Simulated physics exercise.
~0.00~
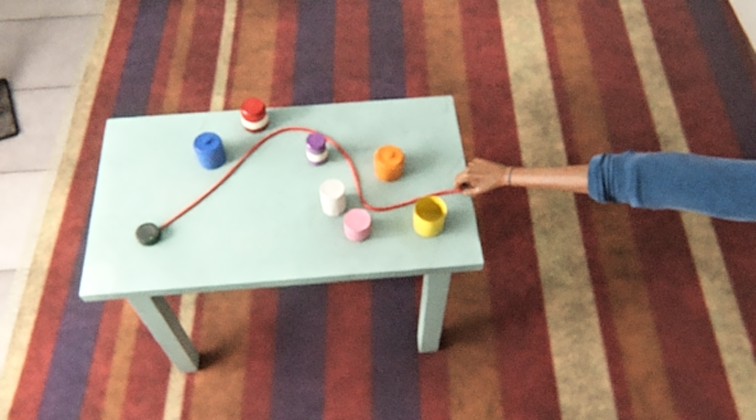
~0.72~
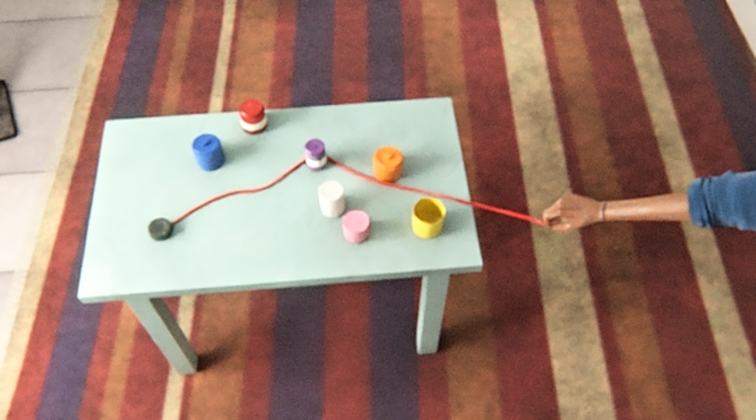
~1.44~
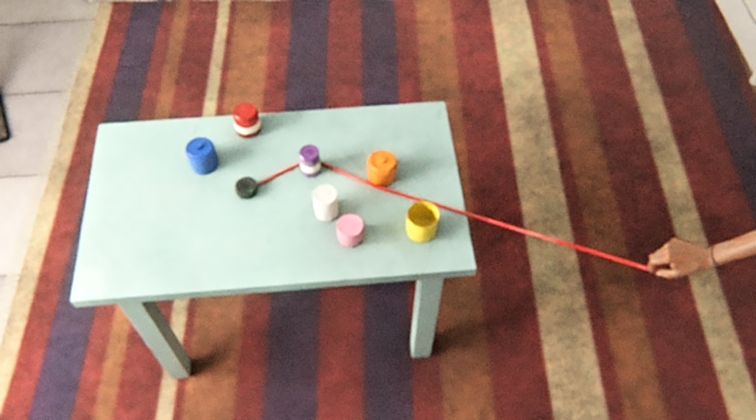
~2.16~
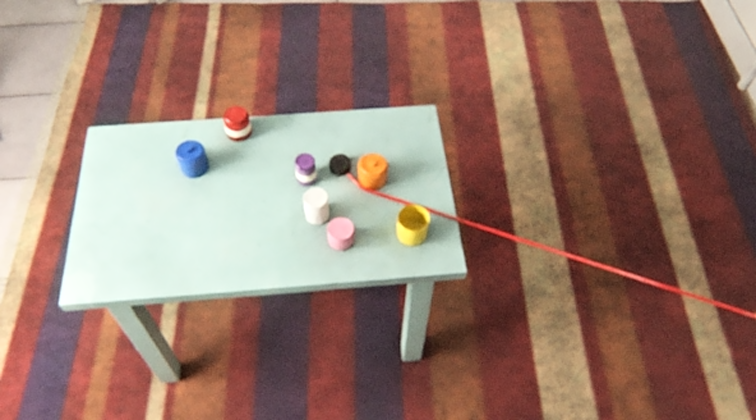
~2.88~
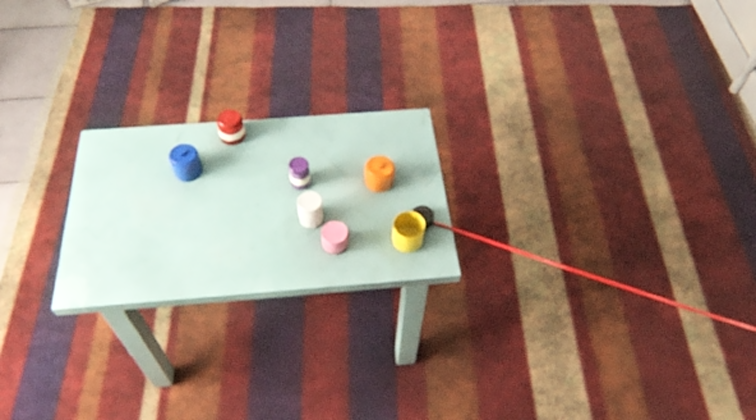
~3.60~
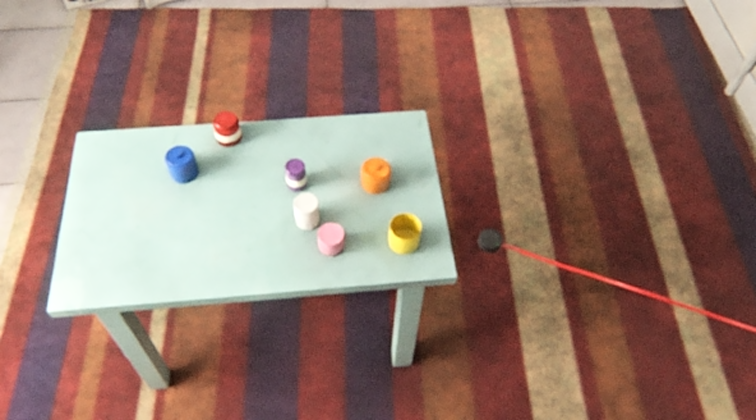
On a striped rug, a pale green table is seen from above. Blue and red containers stand toward the back left, purple and orange ones farther right, and white, pink and yellow ones nearer the front, with a black puck at the left. A hand at the right pulls the puck's curving red cable taut against the purple container. The puck slides right, passes behind the purple container, which barely shifts, and reaches the orange one. It then slips between the orange and yellow containers and leaves the right edge, while all seven containers remain standing on the table.
